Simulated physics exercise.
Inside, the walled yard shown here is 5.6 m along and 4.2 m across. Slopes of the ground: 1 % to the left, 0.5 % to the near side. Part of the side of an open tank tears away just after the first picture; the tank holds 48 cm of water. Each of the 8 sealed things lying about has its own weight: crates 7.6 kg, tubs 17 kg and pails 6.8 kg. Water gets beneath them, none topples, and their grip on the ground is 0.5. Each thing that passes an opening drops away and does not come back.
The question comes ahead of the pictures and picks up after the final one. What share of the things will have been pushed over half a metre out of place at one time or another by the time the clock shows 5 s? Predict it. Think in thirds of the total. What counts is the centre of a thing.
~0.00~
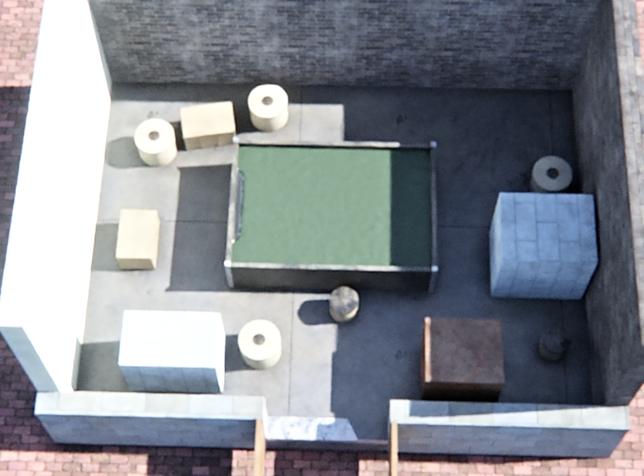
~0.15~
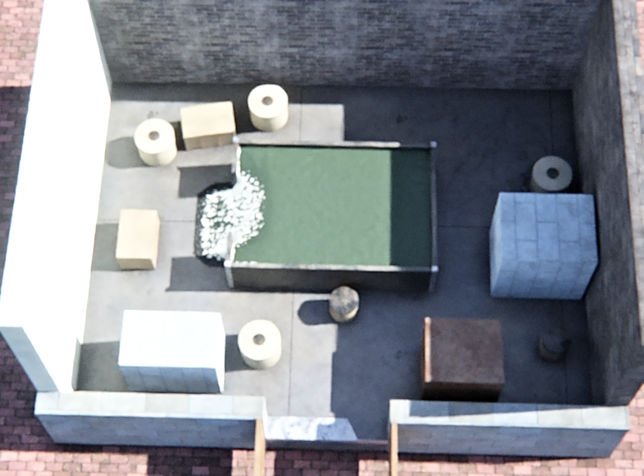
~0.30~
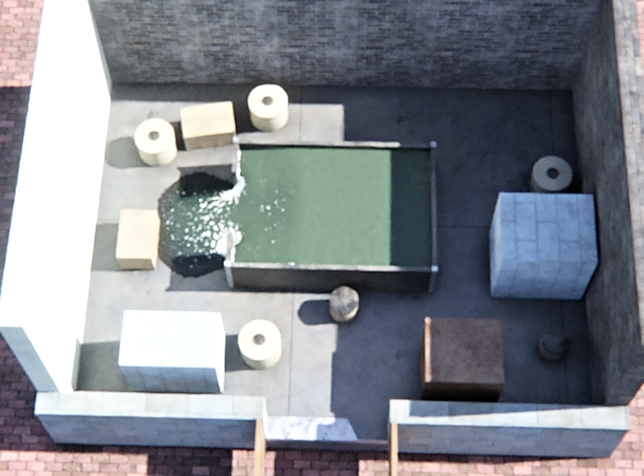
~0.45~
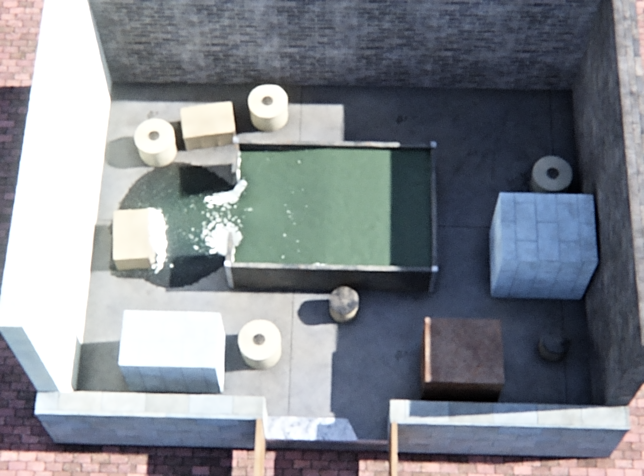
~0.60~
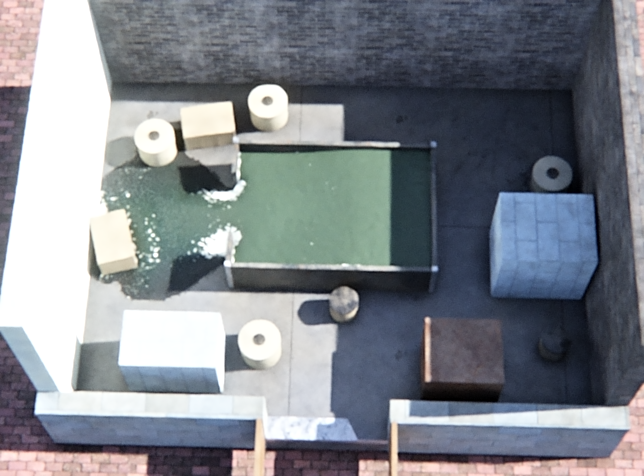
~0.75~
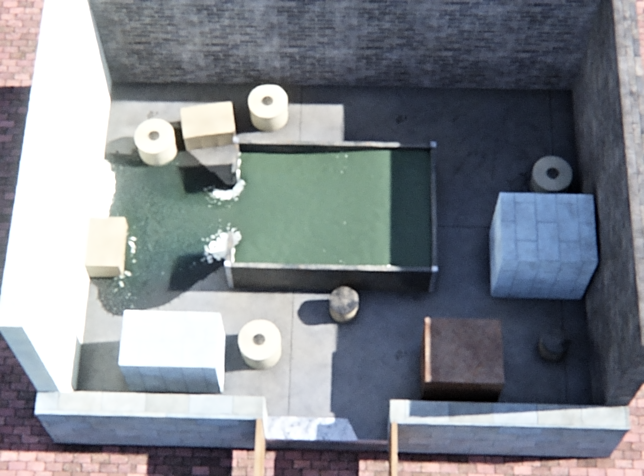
My answer: One to two thirds of the total.
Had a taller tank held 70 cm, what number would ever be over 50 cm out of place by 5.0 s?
Then 5 of them.
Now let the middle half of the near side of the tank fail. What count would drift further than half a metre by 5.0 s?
So the tally would be 1.
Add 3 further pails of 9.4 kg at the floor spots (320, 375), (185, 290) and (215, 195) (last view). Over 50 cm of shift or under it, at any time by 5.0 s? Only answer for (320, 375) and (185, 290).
In turn: Short of it, under.
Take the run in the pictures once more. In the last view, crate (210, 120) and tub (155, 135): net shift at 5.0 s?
Distances: 80 cm; 80 cm.
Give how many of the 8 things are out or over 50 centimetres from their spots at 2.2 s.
1.
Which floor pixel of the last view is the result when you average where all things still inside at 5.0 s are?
At about (331, 245).
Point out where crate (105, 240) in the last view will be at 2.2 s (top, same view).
Close to pixel (95, 332).
After 1.1 s 0 of 8 are over 50 cm from their spots; 1 afloat.
After 2.2 s 1 of 8 are over 50 cm from their spots; 1 afloat.
After 3.5 s 2 of 8 are over 50 cm from their spots; 2 afloat.
After 5.0 s 4 of 8 are over 50 cm from their spots, and 4 have been at some point; 2 afloat.
